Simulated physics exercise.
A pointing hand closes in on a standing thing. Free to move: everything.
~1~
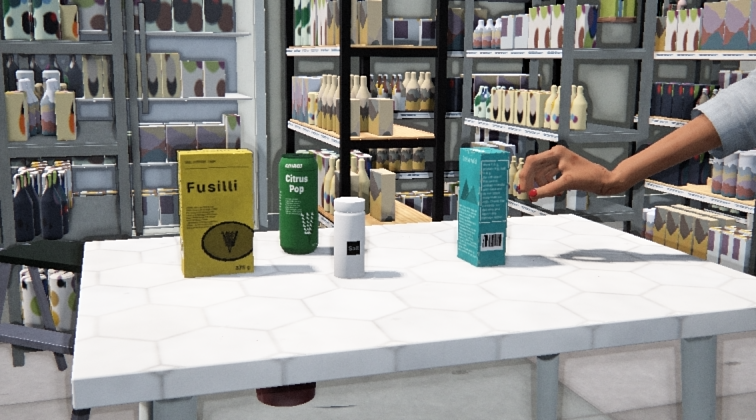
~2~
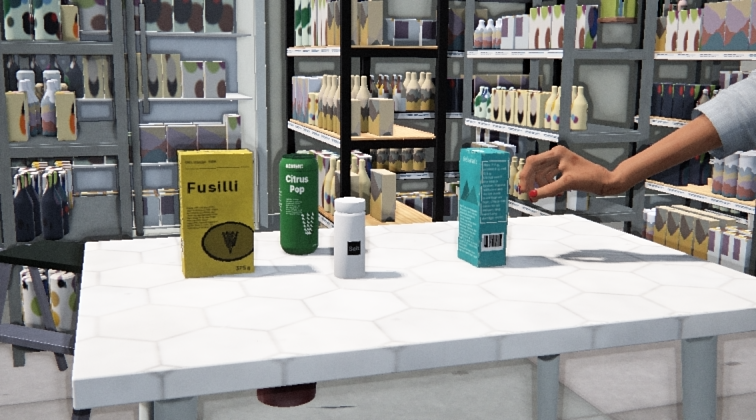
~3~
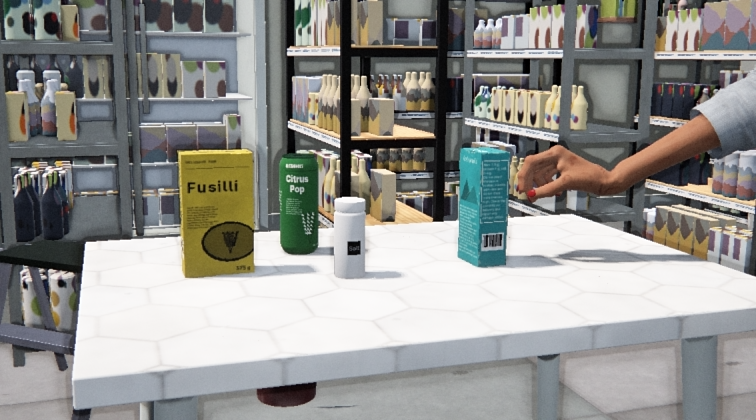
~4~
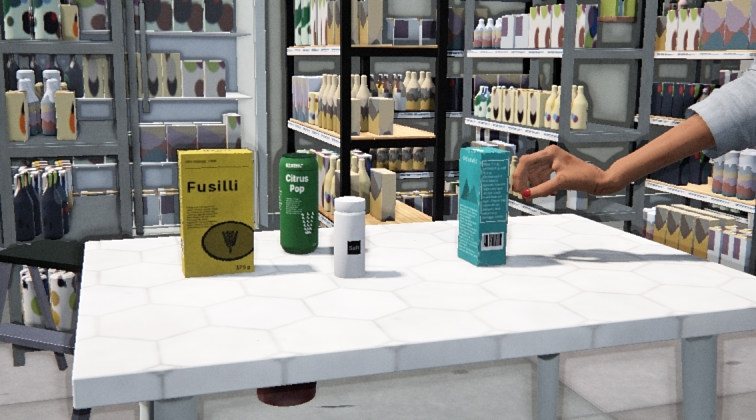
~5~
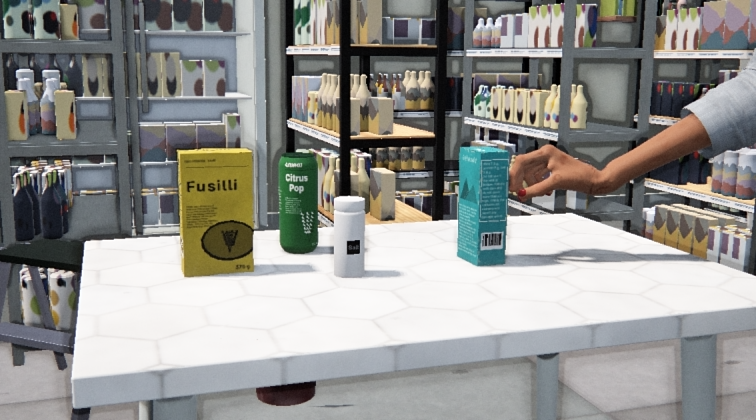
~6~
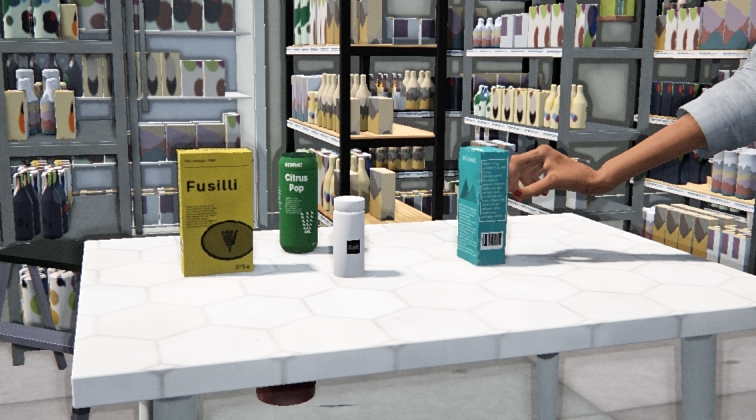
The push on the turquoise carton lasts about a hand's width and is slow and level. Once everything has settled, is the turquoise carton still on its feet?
No.
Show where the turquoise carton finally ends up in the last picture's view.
At about (413, 250).
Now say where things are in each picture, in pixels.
In the first picture, turquoise carton (483, 206).
In the second picture, turquoise carton (483, 207).
In the third picture, turquoise carton (483, 206).
In the fourth picture, turquoise carton (483, 206).
In the fifth picture, turquoise carton (482, 205).
In the sixth picture, turquoise carton (482, 205).
Then, 0.60 s on from there, turquoise carton turned 34° from how it was put near (451, 208).
Then, 0.80 s on from there, turquoise carton on its side near (413, 250).
Then, 1.00 s on from there, turquoise carton resting near (413, 250).
In the end, toppled on the table, turquoise carton. At the end, from the last picture's camera, turquoise carton near (413, 250).
